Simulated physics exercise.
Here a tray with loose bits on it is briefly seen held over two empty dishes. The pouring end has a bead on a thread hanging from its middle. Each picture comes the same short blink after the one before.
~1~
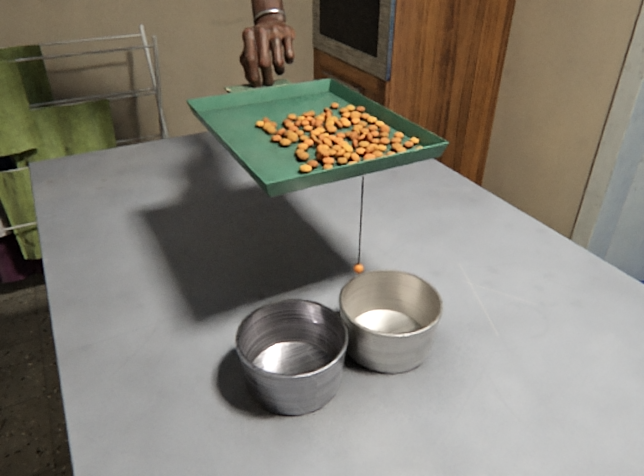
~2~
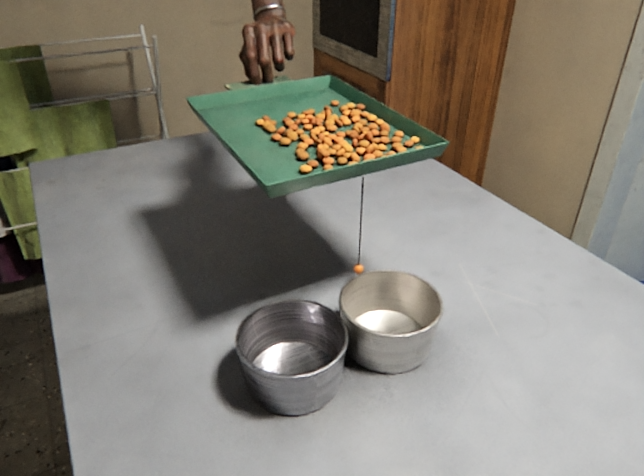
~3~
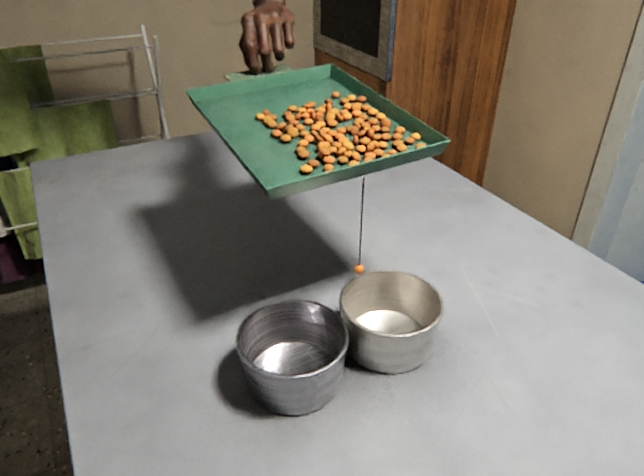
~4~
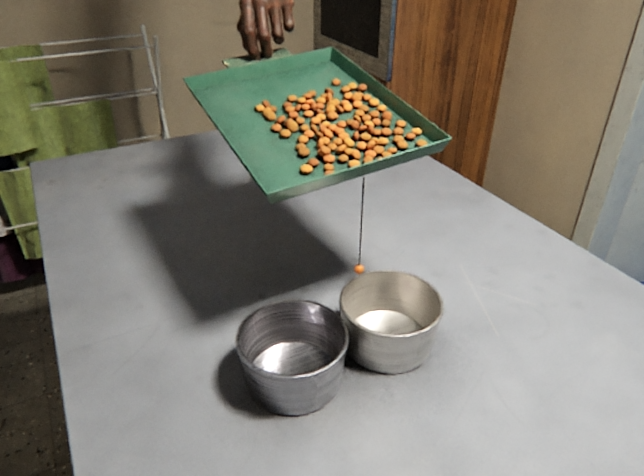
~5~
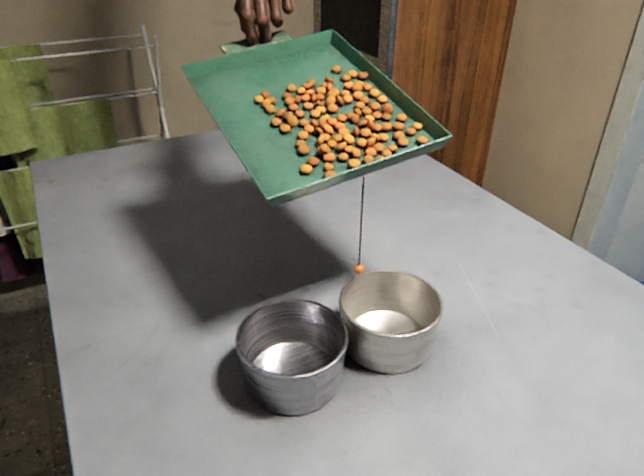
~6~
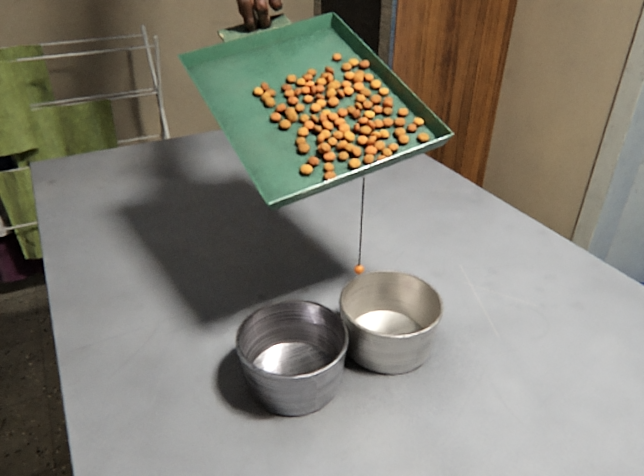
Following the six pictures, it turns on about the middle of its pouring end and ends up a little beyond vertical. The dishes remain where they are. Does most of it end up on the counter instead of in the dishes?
No, most of it goes into the dishes.
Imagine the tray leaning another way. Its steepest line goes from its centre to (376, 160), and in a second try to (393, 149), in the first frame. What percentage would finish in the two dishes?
In turn, 40 percent and then 0 percent.
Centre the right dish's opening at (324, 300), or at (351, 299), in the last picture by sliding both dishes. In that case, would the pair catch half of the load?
The first time it's higher than half, the second time higher than half.
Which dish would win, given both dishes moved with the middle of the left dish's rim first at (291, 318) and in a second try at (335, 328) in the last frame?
Well, first the dish at left, then the dish at left.
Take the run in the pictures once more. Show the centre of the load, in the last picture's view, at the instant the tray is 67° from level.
(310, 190).
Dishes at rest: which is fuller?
That one is the leftward one.
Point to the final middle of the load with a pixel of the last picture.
Centre at rest: Close to (287, 362).
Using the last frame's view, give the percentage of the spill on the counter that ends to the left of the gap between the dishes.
Estimate: About 90 percent.
Soon, tray tipped steeply; most on the tray; a stray few in the left dish; a small part in the air.
A while on, tray tipped past a quarter turn; a stray few on the tray; about two thirds in the left dish; a small part in the right dish; a small part outside both; a small part in the air.
Towards the end, tray tipped past a quarter turn; about two thirds in the left dish; a small part in the right dish; about a quarter outside both.
Finally, tray tipped past a quarter turn; about two thirds in the left dish; a small part in the right dish; about a quarter outside both.
